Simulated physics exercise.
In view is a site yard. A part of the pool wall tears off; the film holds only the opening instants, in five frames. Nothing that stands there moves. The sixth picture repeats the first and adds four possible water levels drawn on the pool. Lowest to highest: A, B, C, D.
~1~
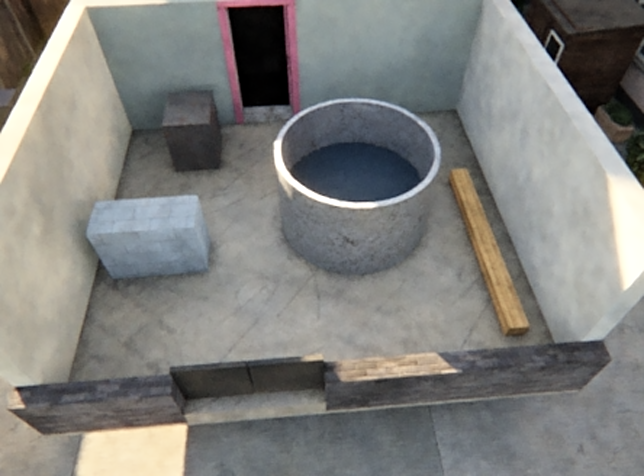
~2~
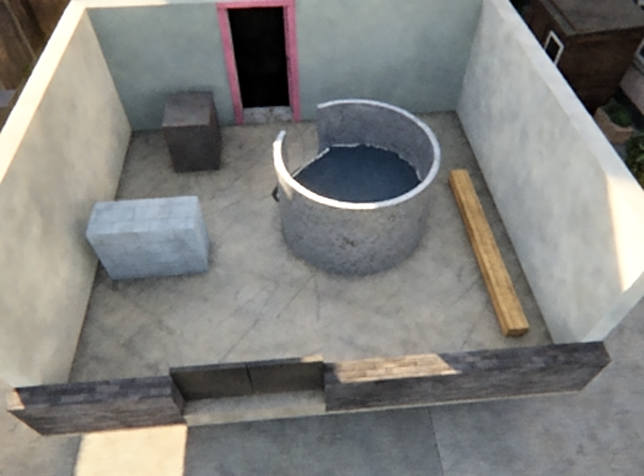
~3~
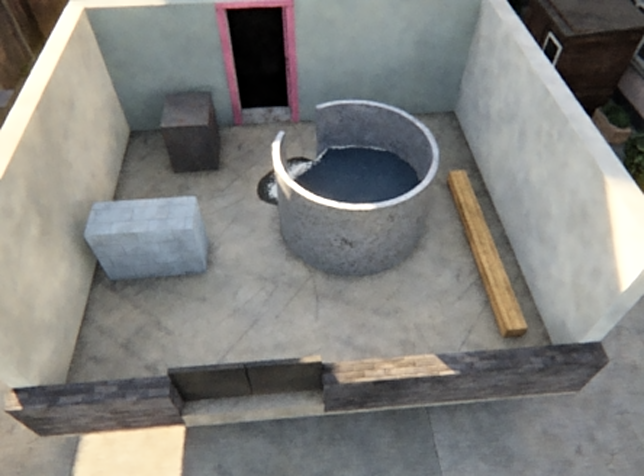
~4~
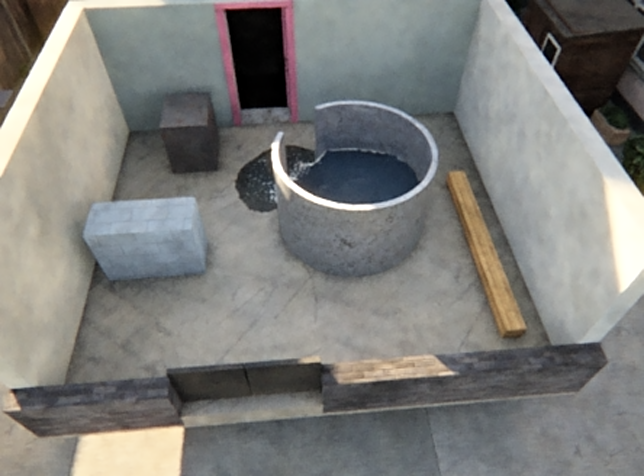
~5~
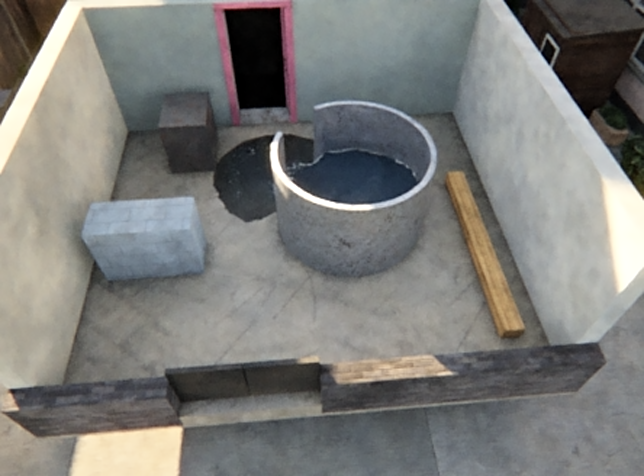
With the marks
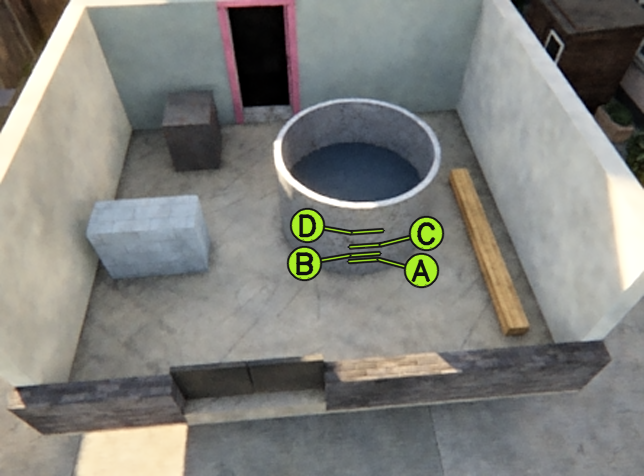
In a walled site yard with a pink doorway, a round grey pool of dark water stands between pale blocks and a timber beam. A gap opens in the pool's back-left wall, and water slips out through it, then spreads in a dark patch across the floor toward the dark block and doorway.
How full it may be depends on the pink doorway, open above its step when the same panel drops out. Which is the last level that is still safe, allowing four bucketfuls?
Take B.
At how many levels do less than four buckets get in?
Two of the four.
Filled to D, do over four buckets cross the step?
Yes, it does.
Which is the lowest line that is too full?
C.
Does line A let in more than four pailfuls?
No, not at all.
On the marked copy, A at (363, 260); B at (364, 254); C at (365, 245); D at (366, 231); from the bottom up A, B, C, D.
With A, nothing gets over.
With B, a bucket or two gets in.
With C, about 10 bucketfuls get in.
With D, dozens of bucketfuls pour in.
